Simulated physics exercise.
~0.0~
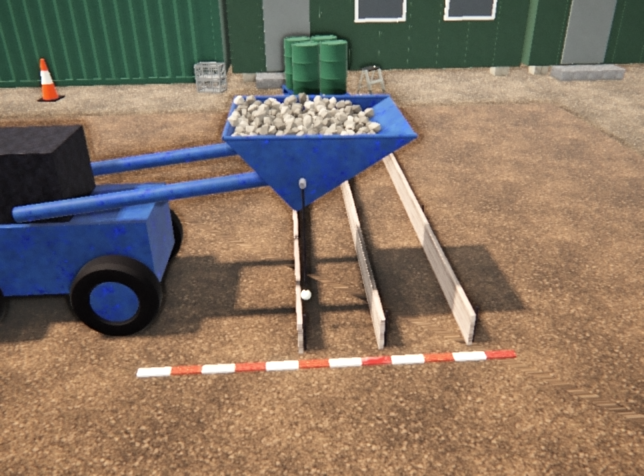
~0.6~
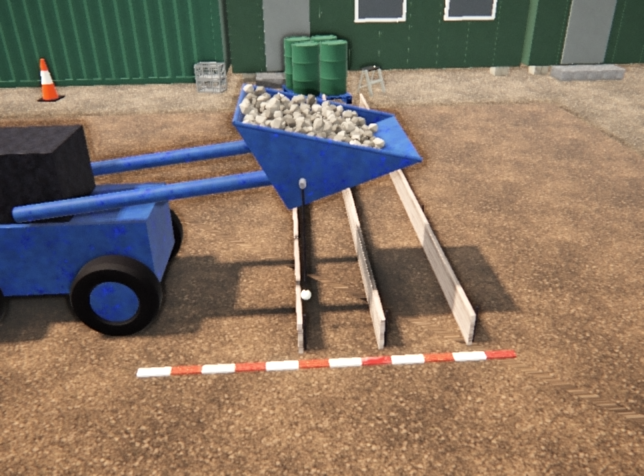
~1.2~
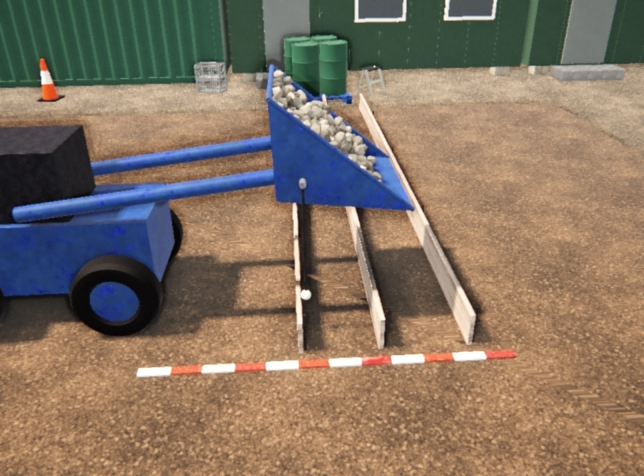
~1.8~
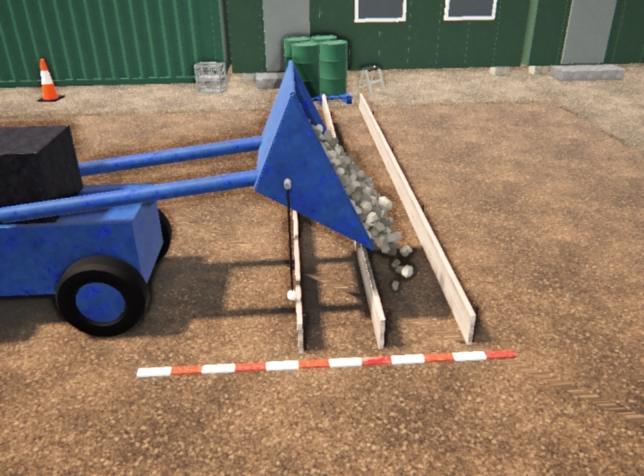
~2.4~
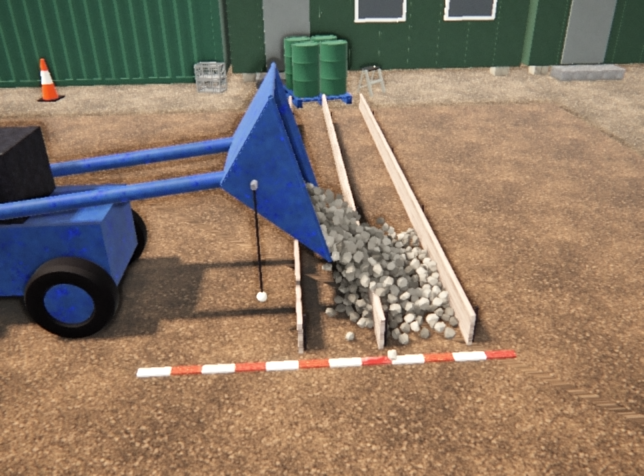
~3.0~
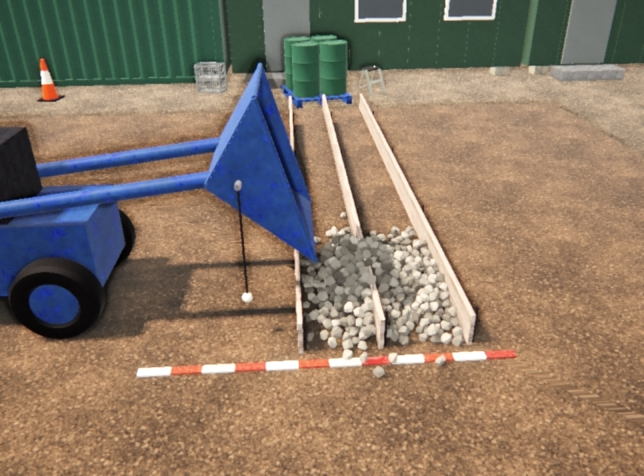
The video shows a blue loader tipping its bucket of grey stones forward over three long boards on brown ground, then rolling back to the left as they pour out, leaving the stones heaped across both bays between the boards, with some spilled near the red and white staff.
